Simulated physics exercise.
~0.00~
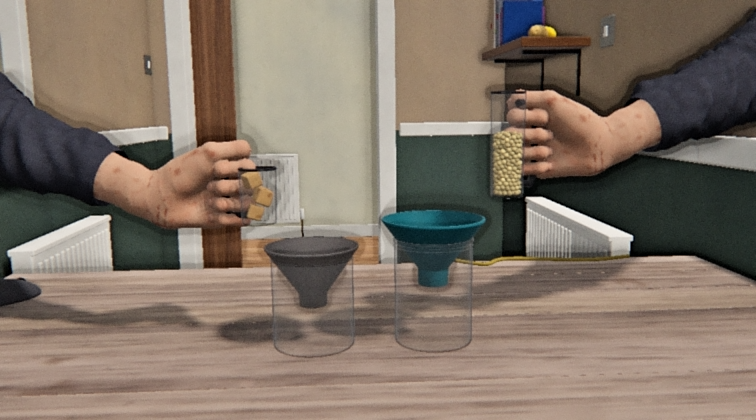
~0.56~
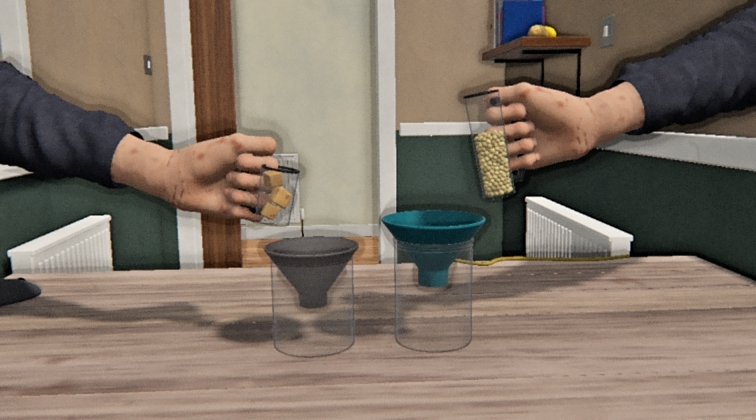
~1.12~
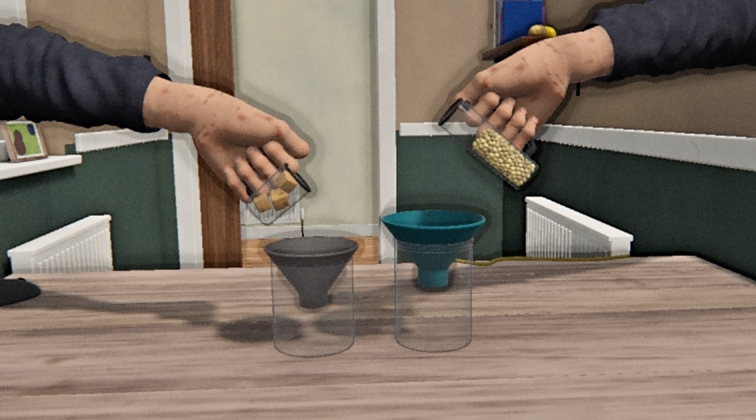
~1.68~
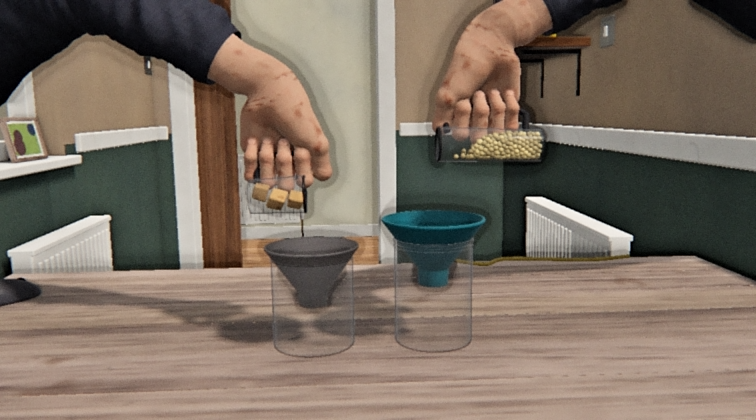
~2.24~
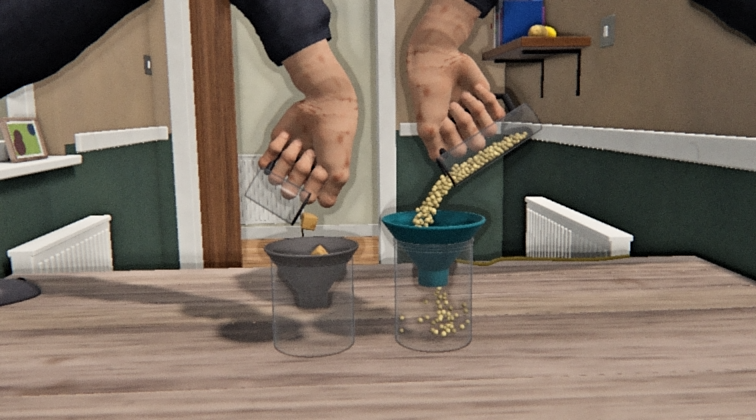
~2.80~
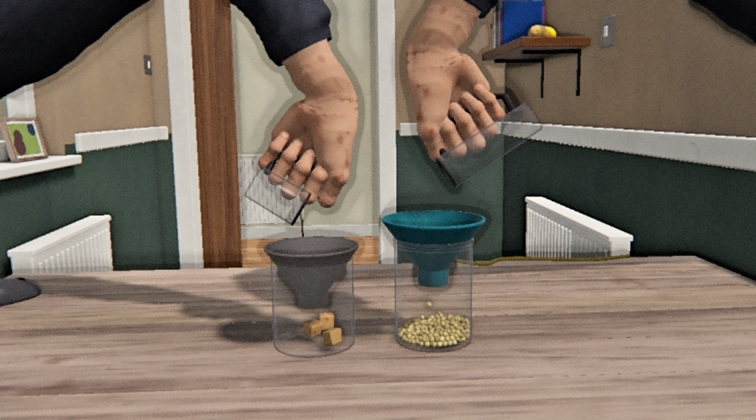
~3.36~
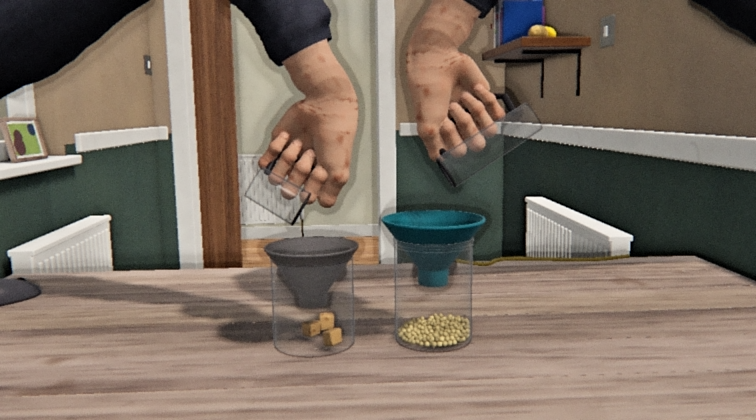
Two hands tipping small cups over funnels, brown cubes and pale beads dropping through and settling in the clear jars below.
